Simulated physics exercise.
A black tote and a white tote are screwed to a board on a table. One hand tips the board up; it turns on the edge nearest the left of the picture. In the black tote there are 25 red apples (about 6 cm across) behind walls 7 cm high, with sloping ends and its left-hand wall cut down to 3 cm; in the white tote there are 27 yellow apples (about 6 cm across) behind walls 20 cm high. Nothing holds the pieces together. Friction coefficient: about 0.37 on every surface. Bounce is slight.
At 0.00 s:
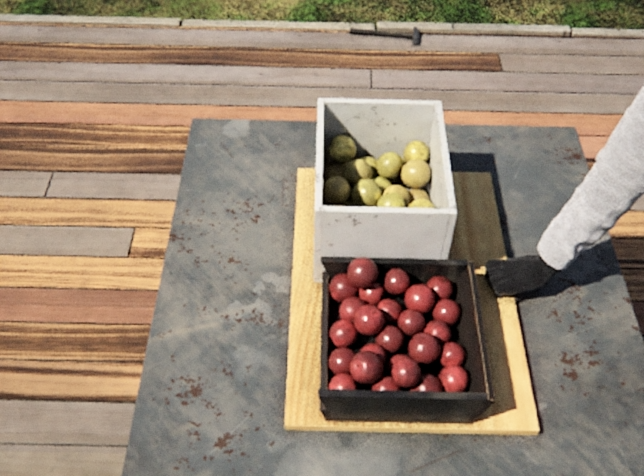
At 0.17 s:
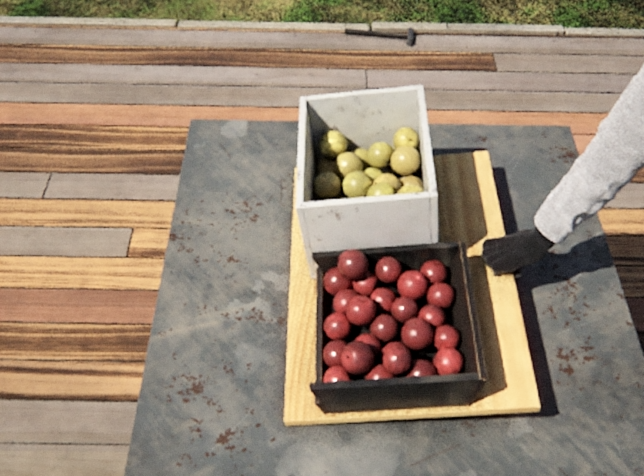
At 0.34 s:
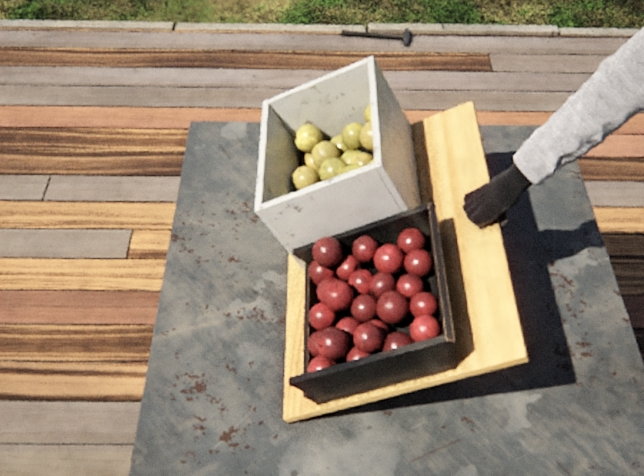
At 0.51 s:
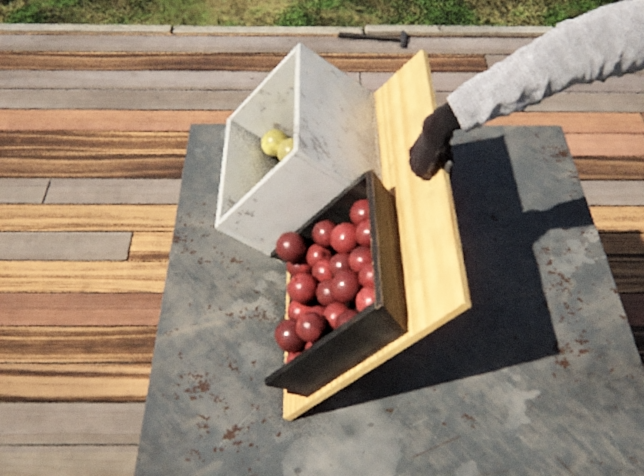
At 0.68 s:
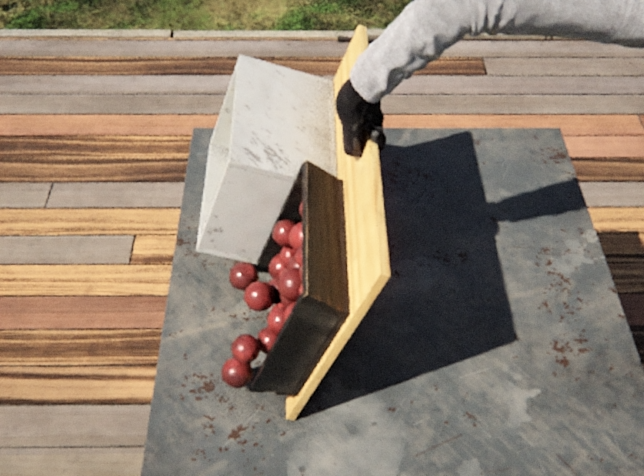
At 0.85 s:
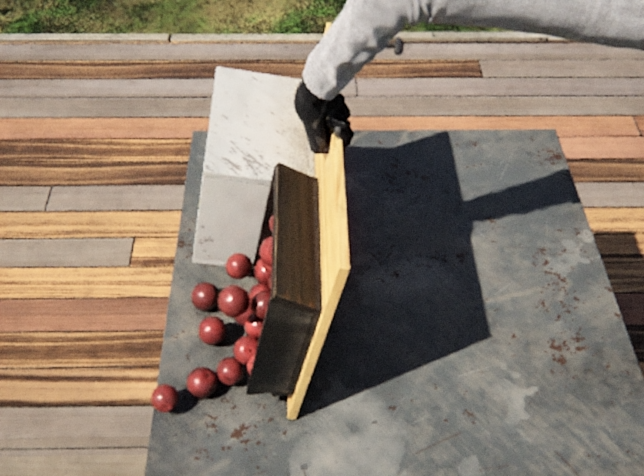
A gloved hand lifted the right side of a wooden board holding two boxes, tilting it steeply to the left, and red balls tumbled from the black box onto the table beside the white one.
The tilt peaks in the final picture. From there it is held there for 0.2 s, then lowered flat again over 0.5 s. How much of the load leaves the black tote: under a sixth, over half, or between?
It sheds more than half of them.
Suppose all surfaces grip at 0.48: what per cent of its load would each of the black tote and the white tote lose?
In that case black tote 100, white tote 10 per cent.
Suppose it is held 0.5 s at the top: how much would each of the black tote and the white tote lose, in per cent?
In that case black tote 100, white tote 10 per cent.
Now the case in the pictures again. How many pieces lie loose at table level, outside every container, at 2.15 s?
About 16.
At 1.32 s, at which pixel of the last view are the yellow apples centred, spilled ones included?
At about (310, 184).
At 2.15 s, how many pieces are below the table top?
Roughly 8.
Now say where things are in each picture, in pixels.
In the first picture (each is followed by its nearest rim corner in this view; the camera moves round a little), black tote, (318, 393); white tote, (322, 208); 0° from level; none out.
In the second picture, black tote, (309, 387); white tote, (303, 205); 8° from level.
In the third picture, black tote, (288, 381); white tote, (261, 207); 28° from level.
In the fourth picture, black tote, (264, 382); white tote, (219, 222); 51° from level.
In the fifth picture, black tote, (250, 389); white tote, (198, 245); 71° from level; 3 out, the lowest apple at (237, 372).
In the sixth picture, black tote, (246, 392); white tote, (193, 256); 79° from level; 8 out, the lowest apple at (202, 382).
After 1.06 s, tilt 79°; black tote 10 in, 15 out and white tote 27 in, 0 out.
After 1.32 s, tilt 35°; black tote 1 in, 24 out and white tote 25 in, 2 out.
After 1.68 s, tilt 0°; black tote 1 in, 24 out and white tote 25 in, 2 out.
Outcome (at 2.15 s), black tote 1 in, 24 out and white tote 25 in, 2 out. Asked share, 24 of 25, 96 per cent.
